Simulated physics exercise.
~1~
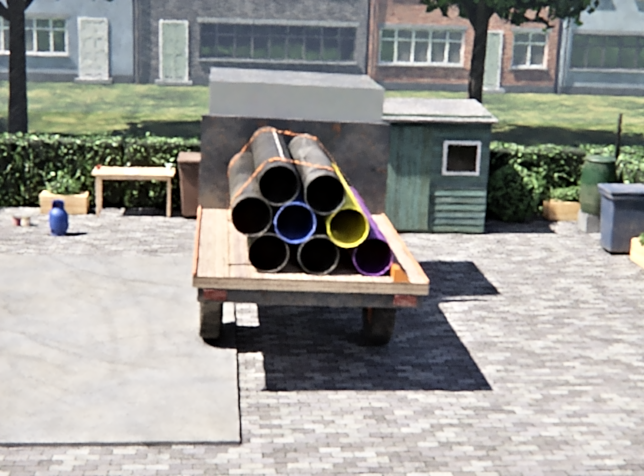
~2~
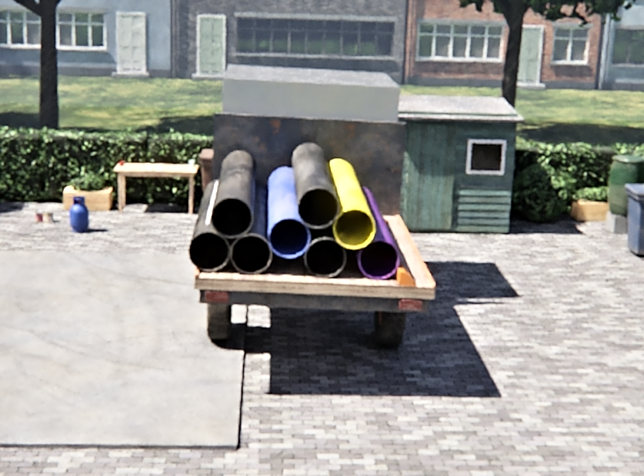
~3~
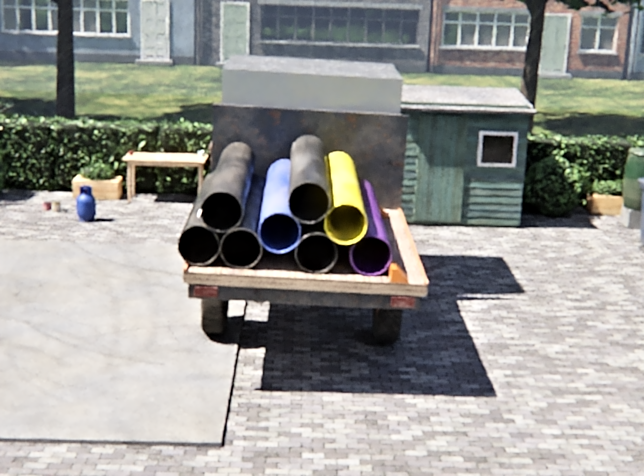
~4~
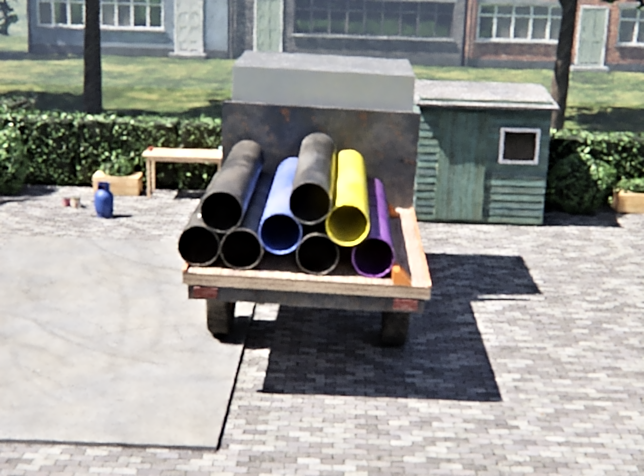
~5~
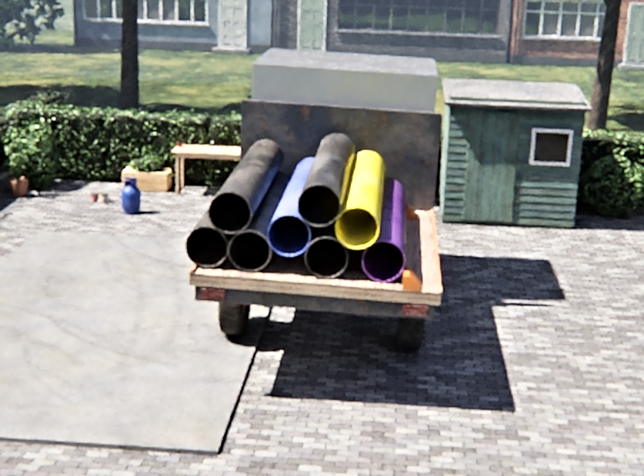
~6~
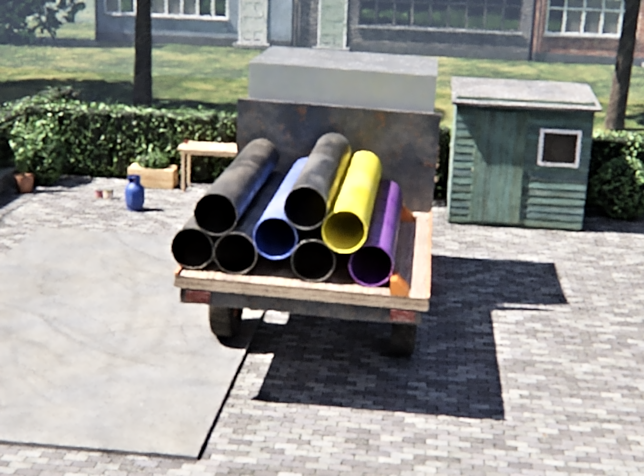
The clip opens on a flatbed lorry seen from behind on a paved yard, its deck carrying a strapped stack of hollow pipes, mostly black, with one blue, one yellow and one purple. The orange straps come away and the stack slumps, spreading out toward the left. The blue pipe rolls left and settles a little lower between its neighbours, while the purple one stays put on the deck beside the orange chock at the right. After that the pipes hold still as the view drifts slowly sideways. At the end, yellow and blue rest on other pipes, and nothing has fallen off.
